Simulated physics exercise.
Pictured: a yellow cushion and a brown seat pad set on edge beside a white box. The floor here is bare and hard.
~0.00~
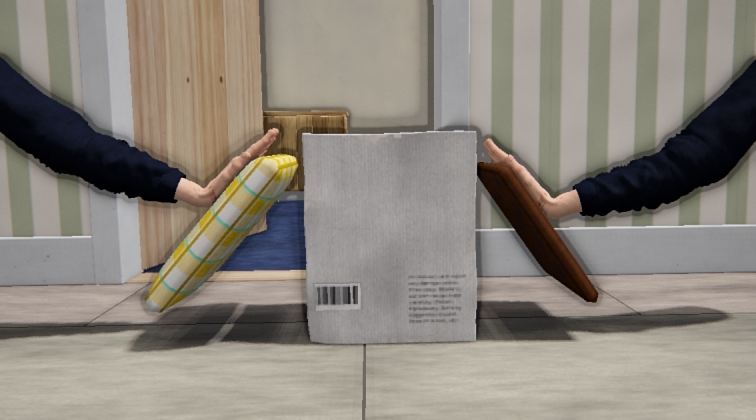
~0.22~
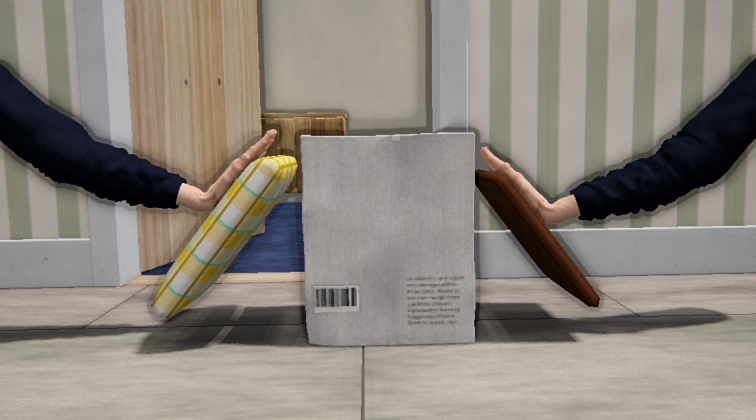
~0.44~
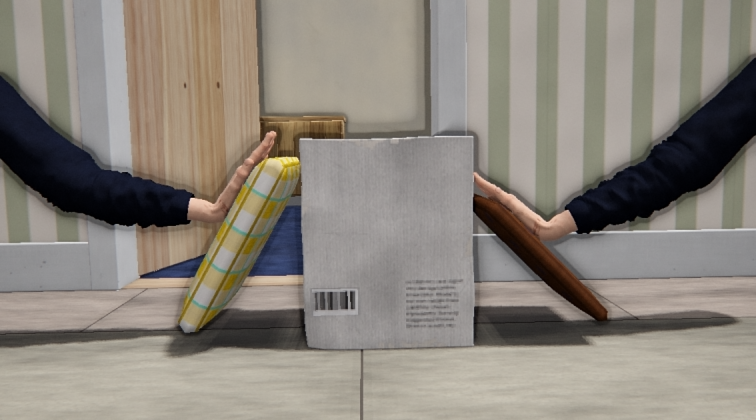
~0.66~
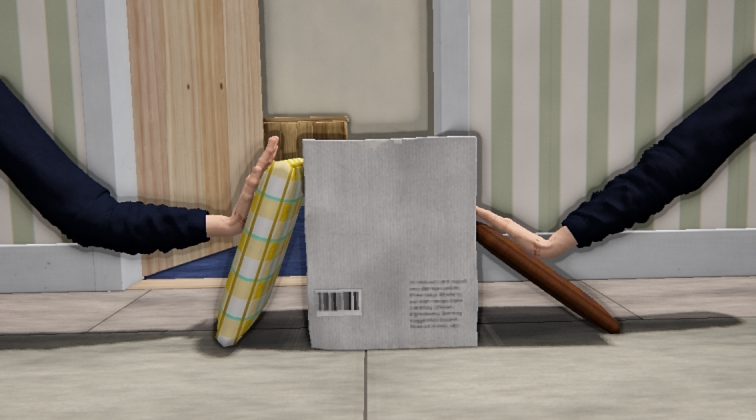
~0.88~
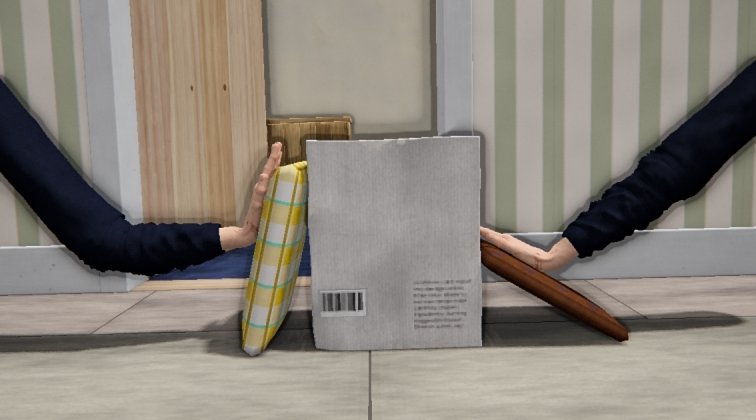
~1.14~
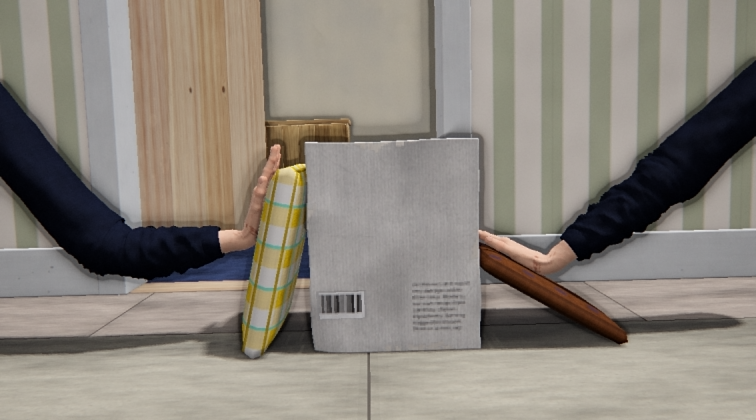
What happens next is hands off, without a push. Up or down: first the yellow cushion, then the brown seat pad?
Yellow cushion: Up; brown seat pad: Down.
After 1.38 s, cushion leaning near (282, 251); seat pad slipping down near (542, 302).
After 1.54 s, cushion leaning near (282, 251); seat pad flat on the floor near (544, 314).
At rest, cushion leaning near (282, 251); seat pad flat on the floor near (544, 317). The yellow cushion remains propped up and the brown seat pad slips and lies down.
